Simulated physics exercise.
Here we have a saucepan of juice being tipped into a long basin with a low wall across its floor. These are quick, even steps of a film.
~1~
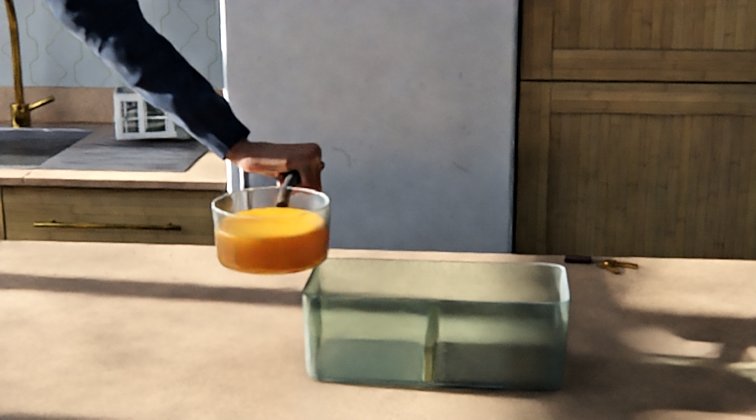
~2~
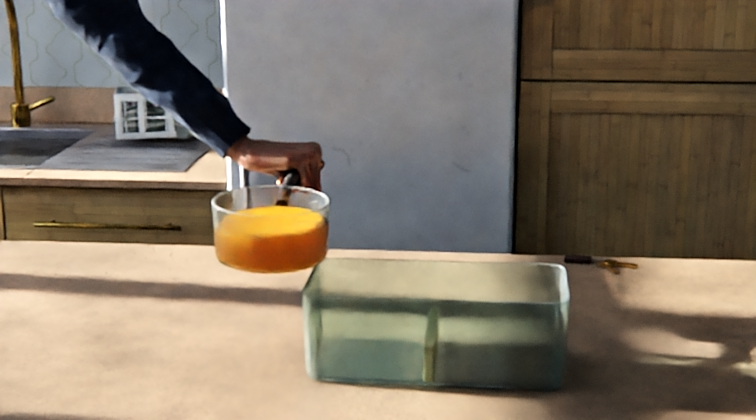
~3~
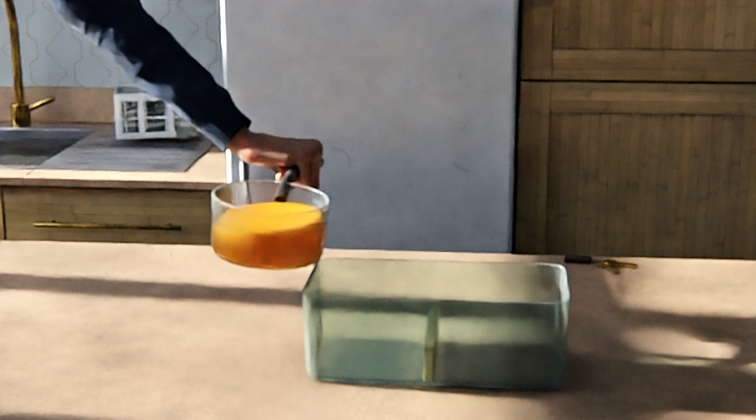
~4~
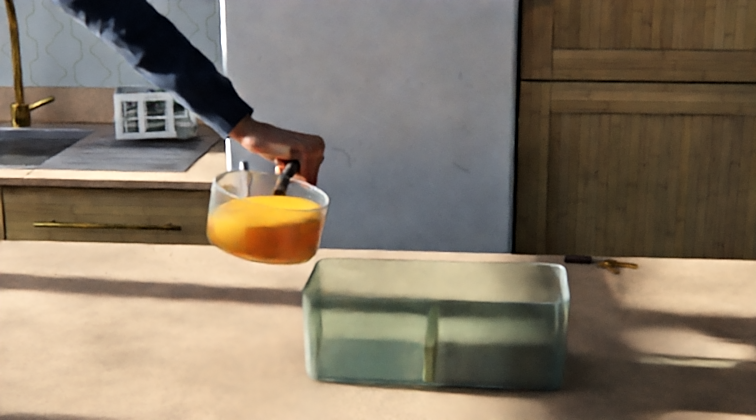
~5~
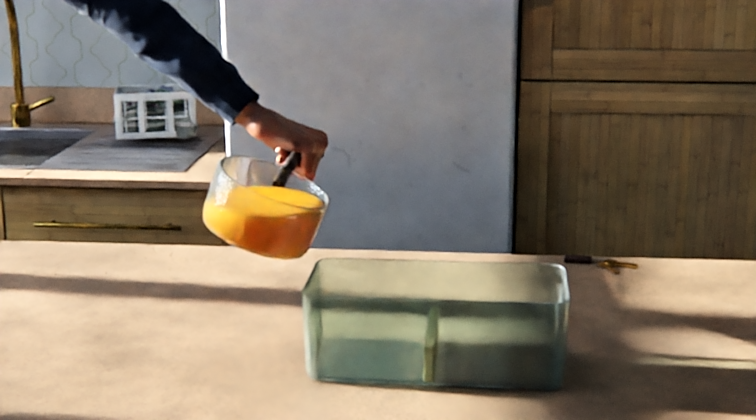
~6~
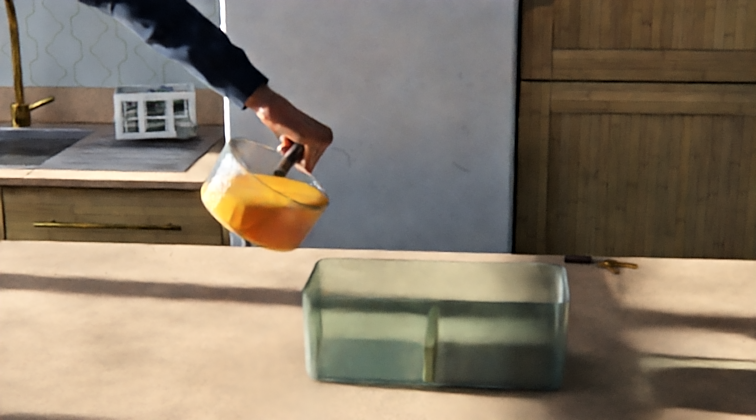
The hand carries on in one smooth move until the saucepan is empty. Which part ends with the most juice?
Most lies in the left part.
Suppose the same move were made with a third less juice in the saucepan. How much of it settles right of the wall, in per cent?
It comes to 5 per cent or so.
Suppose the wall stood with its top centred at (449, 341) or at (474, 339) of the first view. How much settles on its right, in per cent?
Roughly 25 per cent, and 15 per cent.
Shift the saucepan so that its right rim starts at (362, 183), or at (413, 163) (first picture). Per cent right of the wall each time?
In turn 80 and 75 in a hundred.
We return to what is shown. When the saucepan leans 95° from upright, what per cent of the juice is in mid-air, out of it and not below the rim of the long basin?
Roughly 50 in a hundred.
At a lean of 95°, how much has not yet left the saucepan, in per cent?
Roughly 35 in a hundred.
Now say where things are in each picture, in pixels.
In the first frame, it leans 0°; its right rim is at (328, 205); the juice meets the walls at (219, 220) and (327, 222); the long basin's rim runs from (310, 277) to (567, 285); the wall's top is at (432, 327).
In the second frame, it leans 1°; its right rim is at (328, 205); the juice meets the walls at (219, 219) and (327, 221).
In the third frame, it leans 6°; its right rim is at (328, 205); the juice meets the walls at (217, 216) and (325, 216).
In the fourth frame, it leans 13°; its right rim is at (328, 205); the juice meets the walls at (214, 208) and (325, 211).
In the fifth frame, it leans 22°; its right rim is at (327, 205); the juice meets the walls at (210, 196) and (325, 204).
In the sixth frame, it leans 33°; its right rim is at (327, 205); the juice meets the walls at (210, 180) and (328, 198).
A moment on, the tilt is 95° and 35 per cent is still to pour, 13 is left of the wall and 0 right of it.
Next, the tilt is 113° and 3 per cent is still to pour, 71 is left of the wall and 16 right of it.
Then the tilt is 113° and 0 per cent is still to pour, 80 is left of the wall and 17 right of it.
Later the tilt is 113° and 0 per cent is still to pour, 80 is left of the wall and 17 right of it.
At rest 80 per cent lies left of the wall, 17 right of it and 3 outside.
